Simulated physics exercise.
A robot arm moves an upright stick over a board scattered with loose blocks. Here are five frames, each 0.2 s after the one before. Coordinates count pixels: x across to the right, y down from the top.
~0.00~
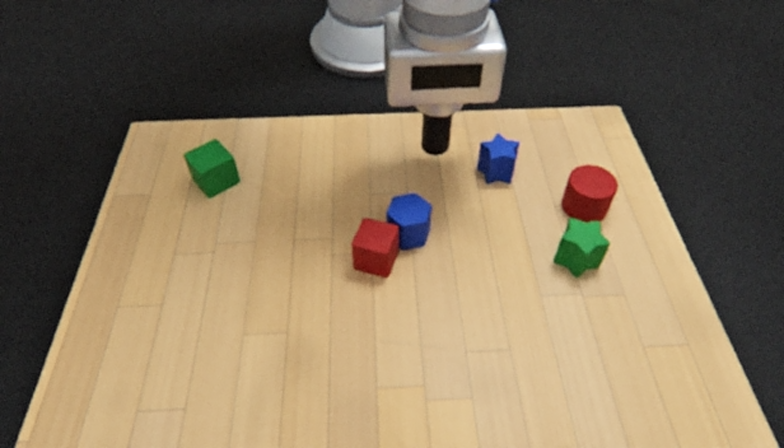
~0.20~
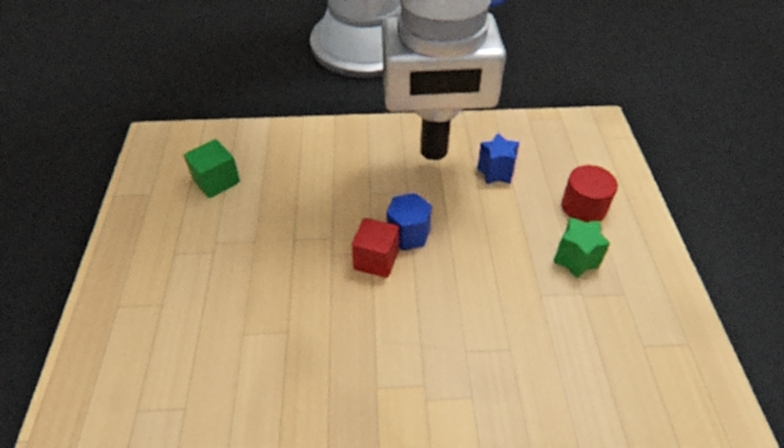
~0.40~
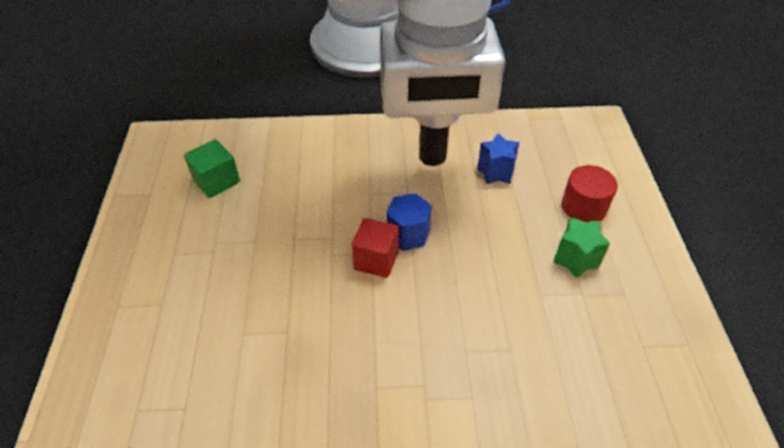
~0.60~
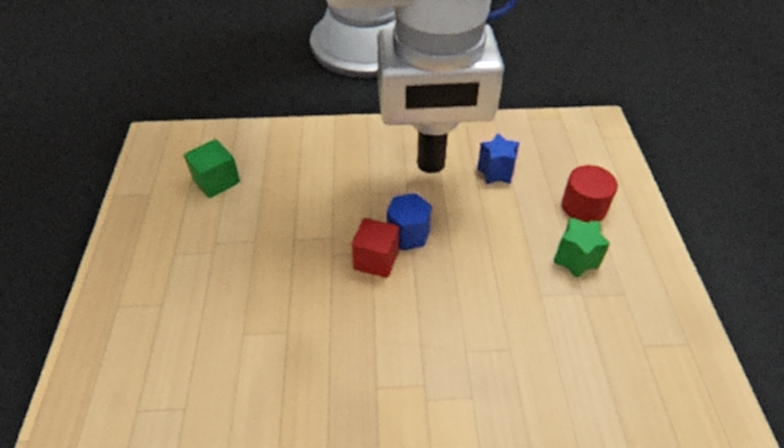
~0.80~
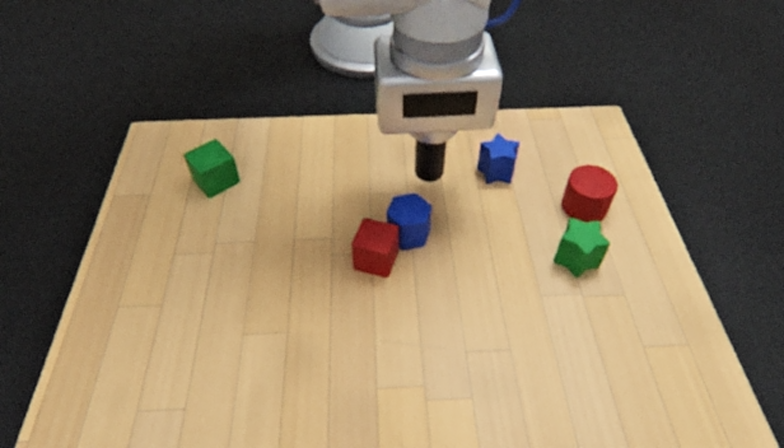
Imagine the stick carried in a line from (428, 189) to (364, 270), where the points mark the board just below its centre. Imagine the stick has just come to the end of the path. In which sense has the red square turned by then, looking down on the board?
The answer is clockwise.
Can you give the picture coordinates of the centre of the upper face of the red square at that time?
Roughly at (348, 279).
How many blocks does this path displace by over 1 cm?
Most likely two.
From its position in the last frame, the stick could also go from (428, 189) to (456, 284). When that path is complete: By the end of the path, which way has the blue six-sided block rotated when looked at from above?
If we look at it from overhead, the blue six-sided block pivots clockwise.
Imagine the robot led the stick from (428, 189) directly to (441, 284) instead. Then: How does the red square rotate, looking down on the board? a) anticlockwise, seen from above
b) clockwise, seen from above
Correct choice: B.
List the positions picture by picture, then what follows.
In the first picture, stick tip at (435, 146); block tops, red square at (375, 235); blue six-sided block at (409, 209); blue star at (501, 146).
In the second picture, stick at (434, 151); blocks unchanged.
In the third picture, stick at (433, 157); blocks unchanged.
In the fourth picture, stick at (431, 164); blocks unchanged.
In the fifth picture, stick at (429, 172); red square at (375, 235); blue six-sided block at (409, 209); blue star at (501, 146).
What follows on the original path. One third of the way, stick at (409, 198); red square at (375, 239), turned 15° clockwise; blue six-sided block at (408, 218).
Two thirds of the way, stick at (387, 224); red square at (363, 258), turned 55° clockwise; blue six-sided block at (404, 243), turned 65° anticlockwise.
At the end, stick at (363, 253); red square at (348, 279), turned 55° clockwise; blue six-sided block at (400, 256), turned 115° anticlockwise; blue star in place.
